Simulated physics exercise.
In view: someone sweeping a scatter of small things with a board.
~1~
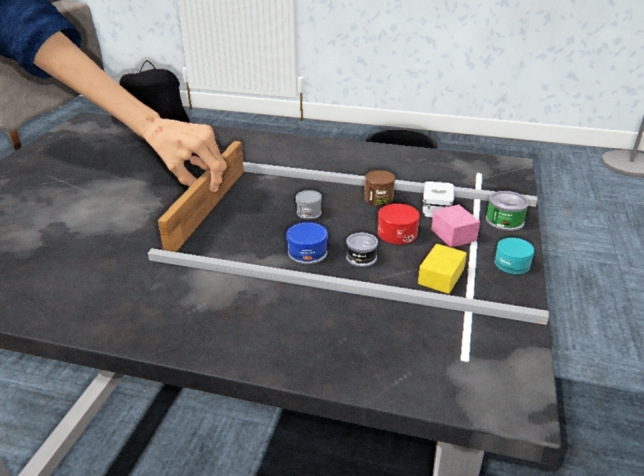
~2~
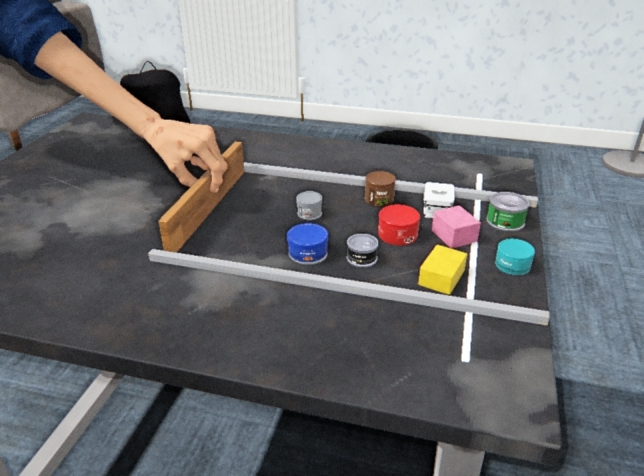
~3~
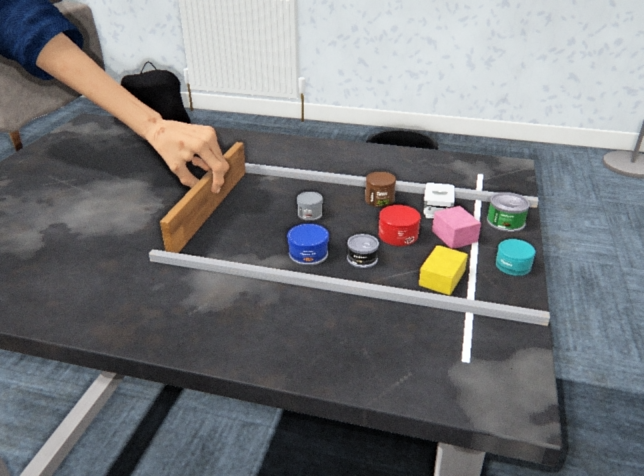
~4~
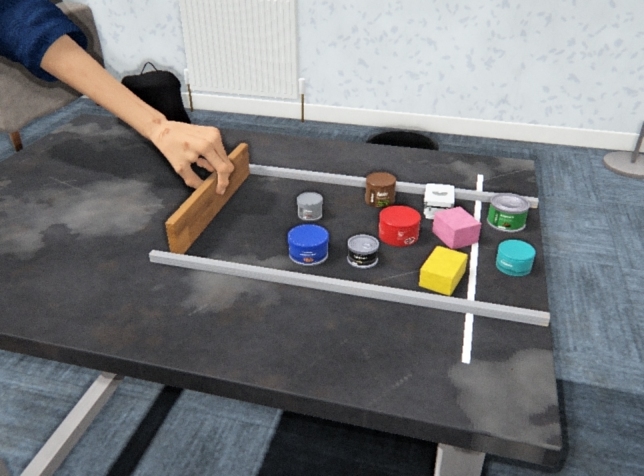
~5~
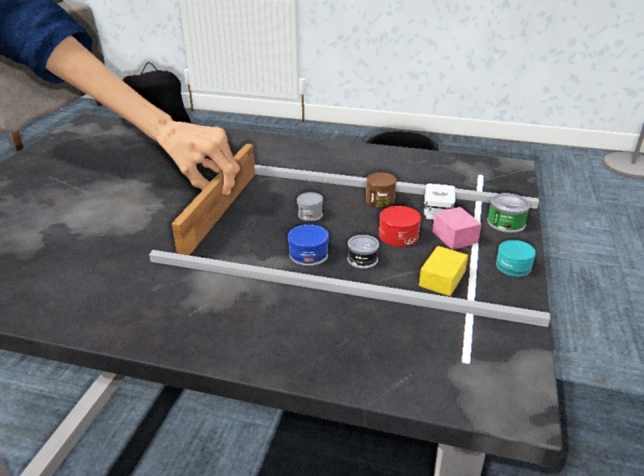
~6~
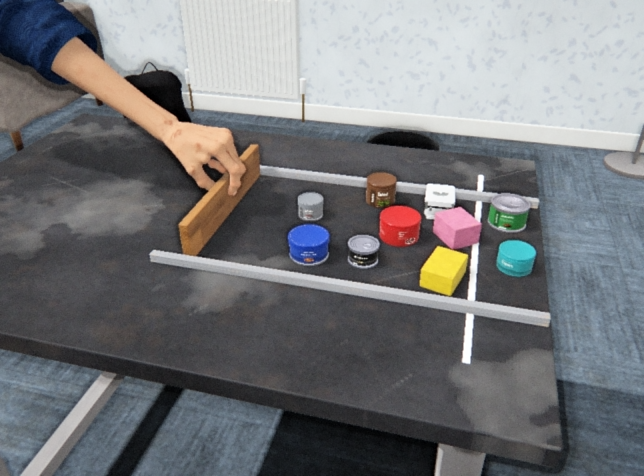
The clip opens on a dark table where a hand holds a wooden board upright between two pale rails, left of scattered colourful tubs, tins and blocks. The board stays almost still at first, then the hand slides it slightly right, while the objects remain in place, untouched.
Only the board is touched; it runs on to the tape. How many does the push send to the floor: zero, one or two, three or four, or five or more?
Here the number that fall off is one or two.
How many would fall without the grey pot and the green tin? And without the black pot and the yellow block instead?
1 in the first case, 1 in the second.
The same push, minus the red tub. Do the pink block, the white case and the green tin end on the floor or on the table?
The pink block is kept, the white case stays on, the green tin drops off.
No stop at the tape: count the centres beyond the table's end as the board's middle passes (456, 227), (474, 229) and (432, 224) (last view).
It would be 0, 2 and 0.
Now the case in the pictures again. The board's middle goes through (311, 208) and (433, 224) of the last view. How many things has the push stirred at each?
First 2, then 9.
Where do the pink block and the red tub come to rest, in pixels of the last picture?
Near (522, 232) and (497, 243).
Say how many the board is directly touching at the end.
It touches 4.
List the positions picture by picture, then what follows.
The first picture shows turquoise tub (514, 256); green tin (507, 211); pink block (455, 226); board (207, 193); tape (474, 246).
The second picture shows green tin (507, 211); grey pot (310, 206).
The third picture shows pink block (456, 227); black pot (363, 251).
The fourth picture shows turquoise tub (515, 258); yellow block (444, 270).
The fifth picture shows green tin (508, 213); white case (439, 202).
The sixth picture shows turquoise tub (516, 258); green tin (509, 213); pink block (457, 228); board (225, 196); tape (475, 247).
Soon after, none off yet; turquoise tub at rest near (516, 258); green tin at rest near (509, 213); pink block at rest near (457, 228).
Then, none off yet; turquoise tub at rest near (516, 258); green tin moved a little near (520, 215); pink block moved about its own width near (485, 228).
At rest, the number that fall off is one or two; fallen, green tin and turquoise tub.
